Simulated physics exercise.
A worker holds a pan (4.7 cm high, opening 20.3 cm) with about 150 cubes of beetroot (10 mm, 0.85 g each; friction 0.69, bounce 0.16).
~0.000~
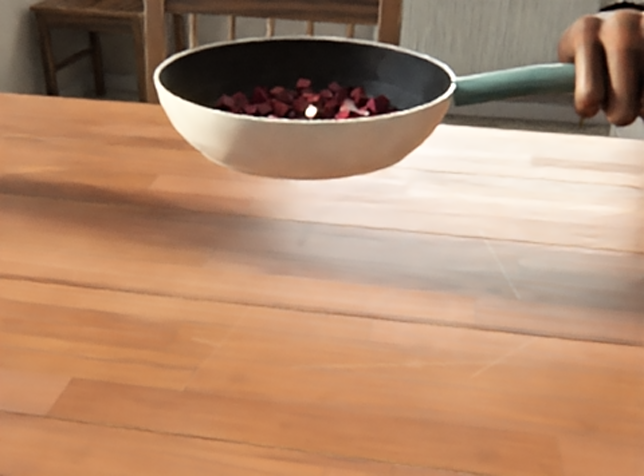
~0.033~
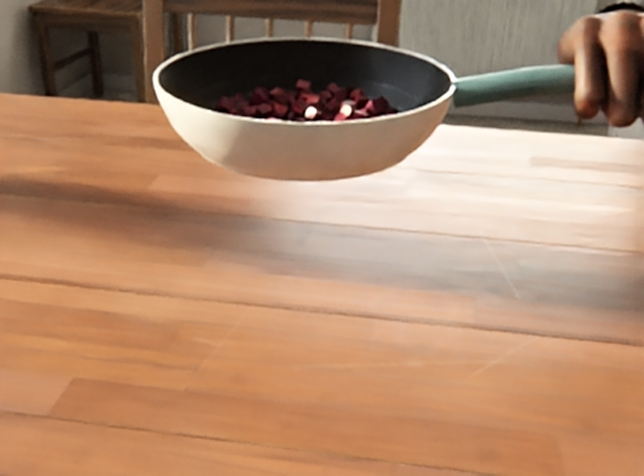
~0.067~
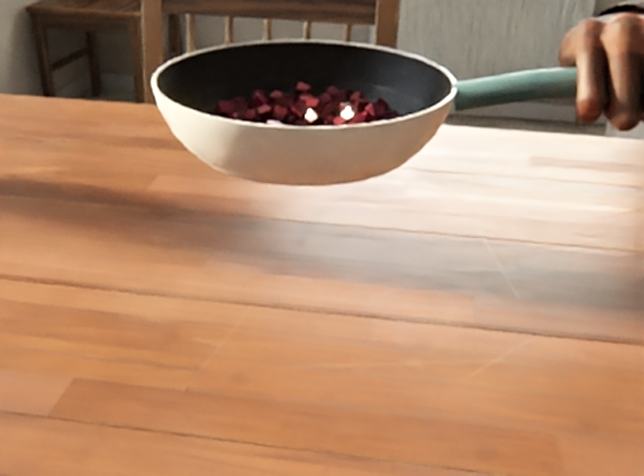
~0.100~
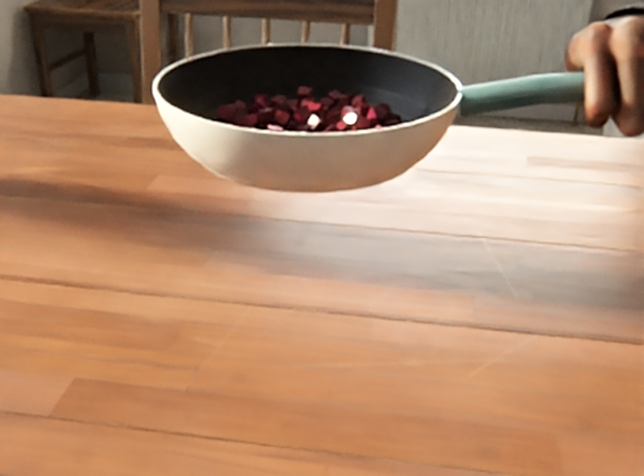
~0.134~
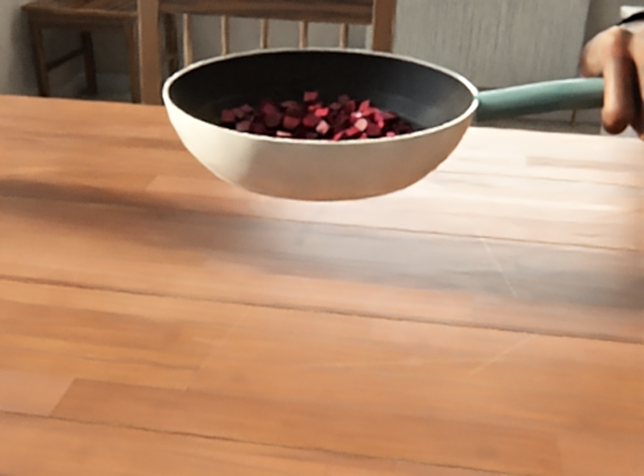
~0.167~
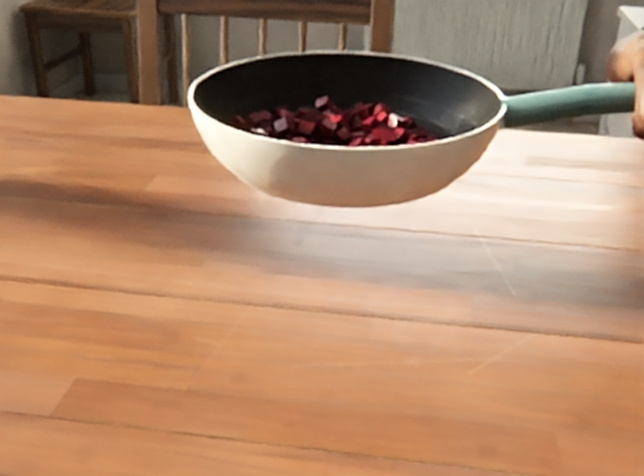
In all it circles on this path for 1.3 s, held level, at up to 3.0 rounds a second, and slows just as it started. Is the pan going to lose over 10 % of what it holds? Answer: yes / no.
Answer: No.
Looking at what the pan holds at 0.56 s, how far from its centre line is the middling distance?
Around 6.0 centimetres.
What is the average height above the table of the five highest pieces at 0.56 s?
They're roughly 17 cm up.
After 0.56 s, pan 100 %; middle of the pieces not yet landed near (333, 125).
After 0.89 s, pan 100 %; middle of the pieces not yet landed near (348, 132).
Then, at 1.19 s, pan 100 %; middle of the pieces not yet landed near (330, 127).
After 1.48 s, pan 100 %; middle of the pieces not yet landed near (374, 133).
In the end, at 2.0 s, pan 100 %.
